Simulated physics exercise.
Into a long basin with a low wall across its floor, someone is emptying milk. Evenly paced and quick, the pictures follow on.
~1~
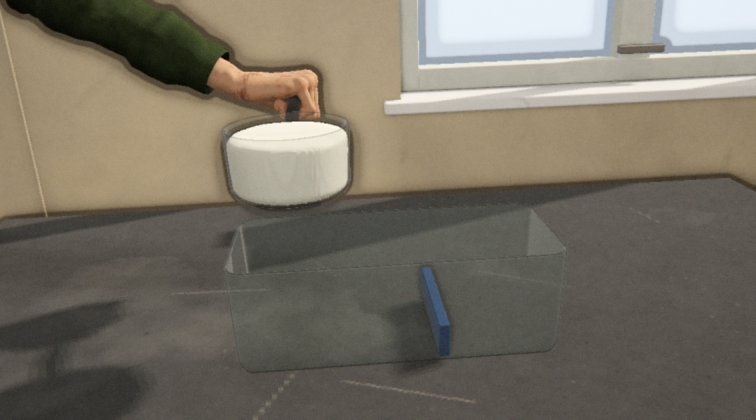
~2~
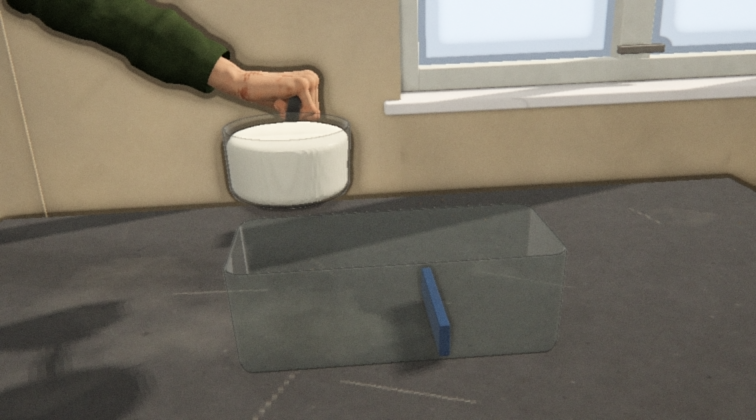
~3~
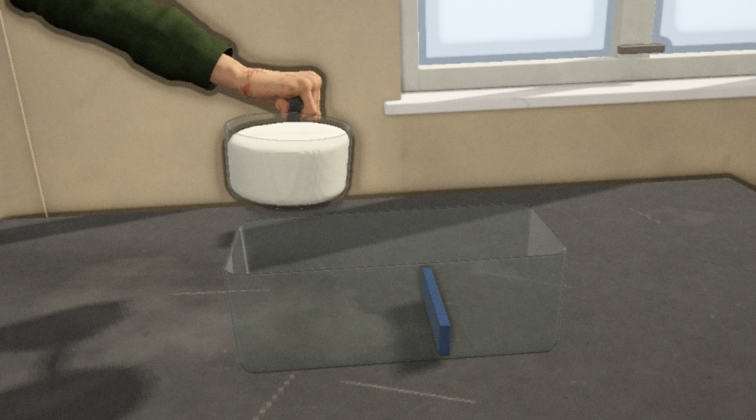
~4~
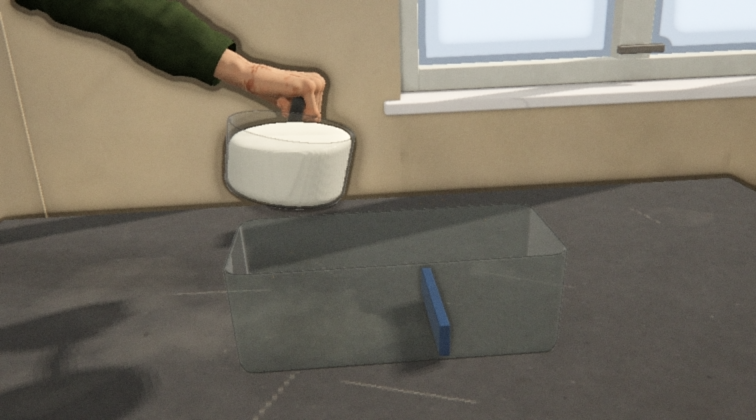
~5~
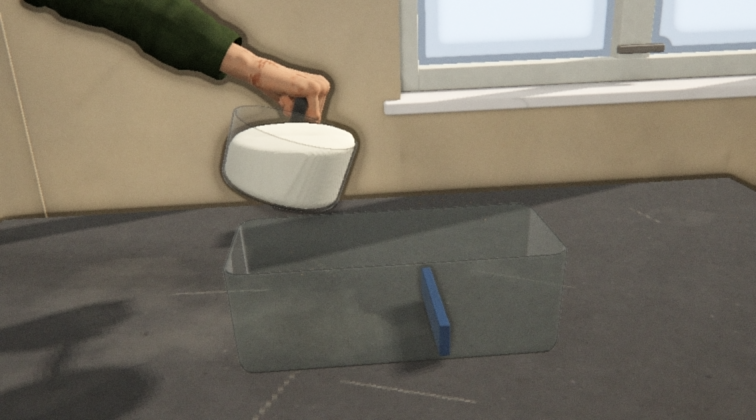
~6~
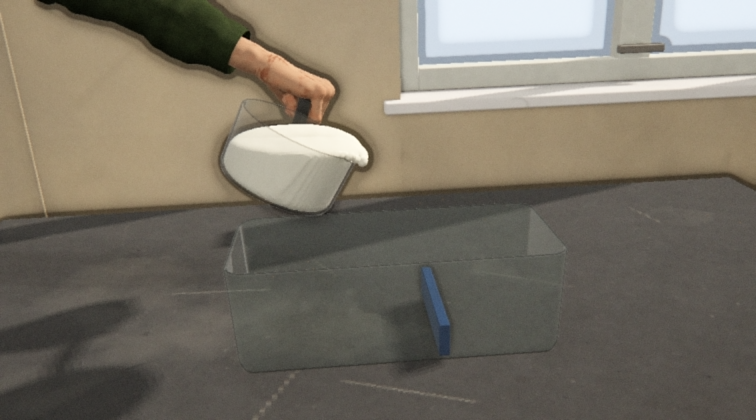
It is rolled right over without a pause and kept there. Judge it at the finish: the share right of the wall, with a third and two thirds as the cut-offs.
At the finish, the right of the wall has under a third.
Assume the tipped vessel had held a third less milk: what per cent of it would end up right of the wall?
Estimate: Close to 5 per cent.
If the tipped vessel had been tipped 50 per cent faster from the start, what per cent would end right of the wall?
About 10 %.
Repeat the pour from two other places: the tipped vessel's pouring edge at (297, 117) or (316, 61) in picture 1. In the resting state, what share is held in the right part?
Close to 10 % for the first start and close to 5 % for the second.
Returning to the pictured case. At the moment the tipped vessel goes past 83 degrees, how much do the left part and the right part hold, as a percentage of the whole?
Left 35 per cent, right 5 per cent.
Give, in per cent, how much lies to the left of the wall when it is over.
Share approx. 90 per cent.
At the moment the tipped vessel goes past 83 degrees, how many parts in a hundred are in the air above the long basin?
Roughly 30 percent.
A moment on, the tilt is 83° and 35 per cent is still to pour, 33 is left of the wall and 4 right of it.
Next, the tilt is 99° and 8 per cent is still to pour, 81 is left of the wall and 7 right of it.
Then the tilt is 99° and 1 per cent is still to pour, 88 is left of the wall and 9 right of it.
Later the tilt is 99° and 0 per cent is still to pour, 90 is left of the wall and 9 right of it.
Finally, 90 per cent lies left of the wall, 9 right of it and 1 outside.
